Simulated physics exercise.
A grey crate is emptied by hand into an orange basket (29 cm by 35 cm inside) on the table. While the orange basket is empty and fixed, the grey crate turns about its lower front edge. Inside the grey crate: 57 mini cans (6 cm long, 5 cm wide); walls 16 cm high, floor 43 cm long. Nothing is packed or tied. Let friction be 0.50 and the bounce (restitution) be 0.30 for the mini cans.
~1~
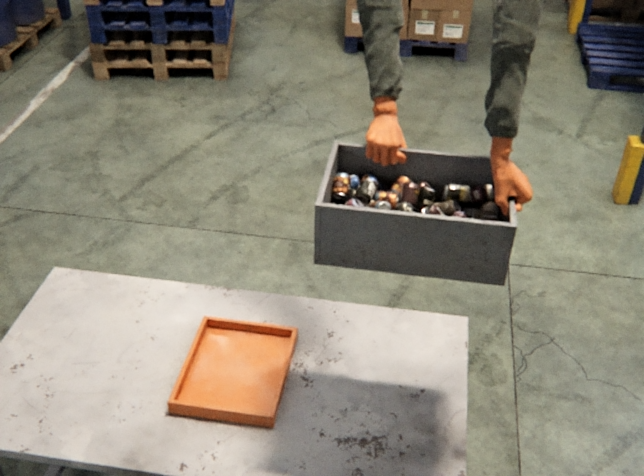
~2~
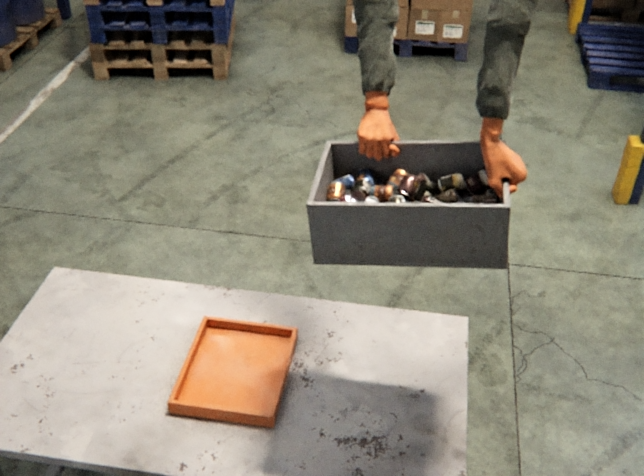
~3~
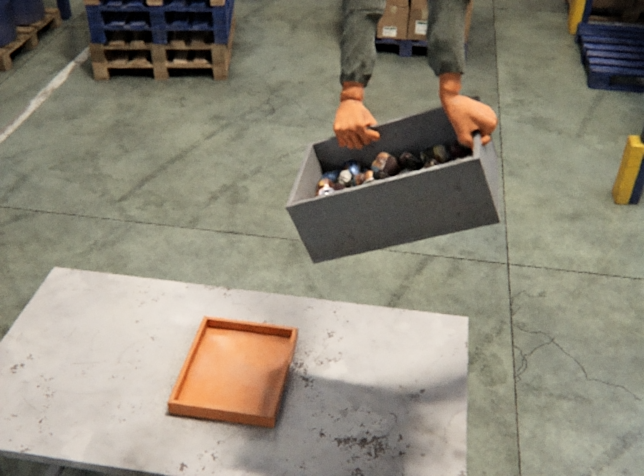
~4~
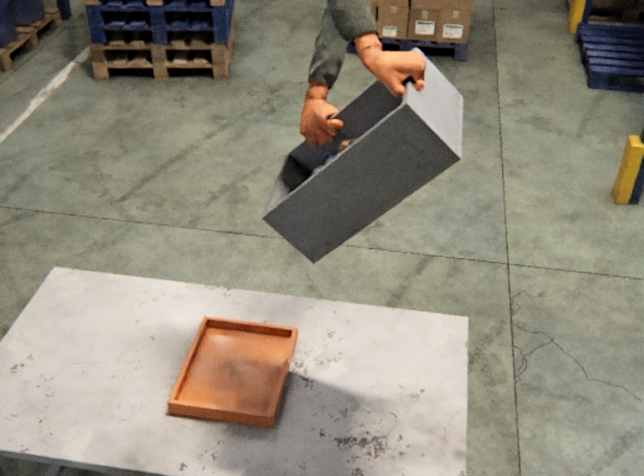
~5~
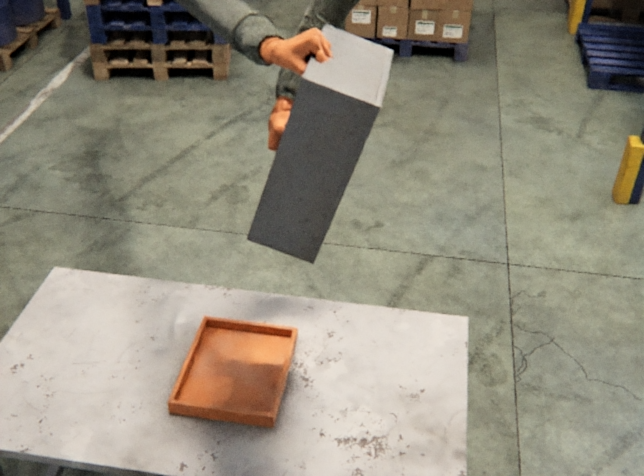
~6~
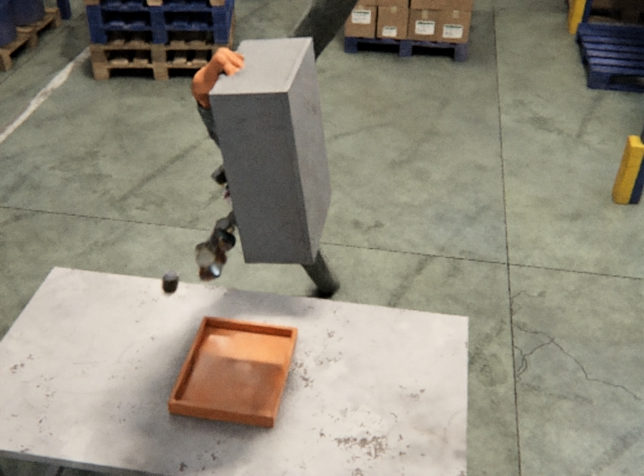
The clip opens on two orange-gloved hands holding a grey crate of mini cans above a table with an orange basket on it. The hands tilt the crate gradually toward the left, its right end rising until it stands upright. Then several cans tumble out beneath it, above the table.
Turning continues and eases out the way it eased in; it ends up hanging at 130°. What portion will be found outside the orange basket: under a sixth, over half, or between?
Expect most of the mini cans to land outside the orange basket.
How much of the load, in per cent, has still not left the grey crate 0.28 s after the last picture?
Share still inside is roughly 35 %.
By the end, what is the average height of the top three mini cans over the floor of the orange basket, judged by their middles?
5 cm or so.
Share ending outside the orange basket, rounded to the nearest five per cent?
Roughly 60 per cent of them.
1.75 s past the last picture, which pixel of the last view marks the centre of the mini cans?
Somewhere about (171, 352) in pixels.
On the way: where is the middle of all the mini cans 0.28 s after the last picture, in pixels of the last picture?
I'd put the middle close to (229, 236) in the last view.
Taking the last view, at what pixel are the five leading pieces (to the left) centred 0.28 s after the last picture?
Somewhere near pixel (146, 340).
Then, 0.28 s after the last picture, tilt 116°; 20 still in the grey crate, 5 in the orange basket, 10 outside the orange basket and 22 in the air.
Then, 0.63 s after the last picture, tilt 129°; 1 still in the grey crate, 16 in the orange basket, 31 outside the orange basket and 9 in the air.
Then, 1.12 s after the last picture, tilt 130°; 23 in the orange basket and 34 outside the orange basket.
Outcome (1.75 s after the last picture), 23 in the orange basket and 34 outside the orange basket. Asked share, 34 of 57, 60 per cent.
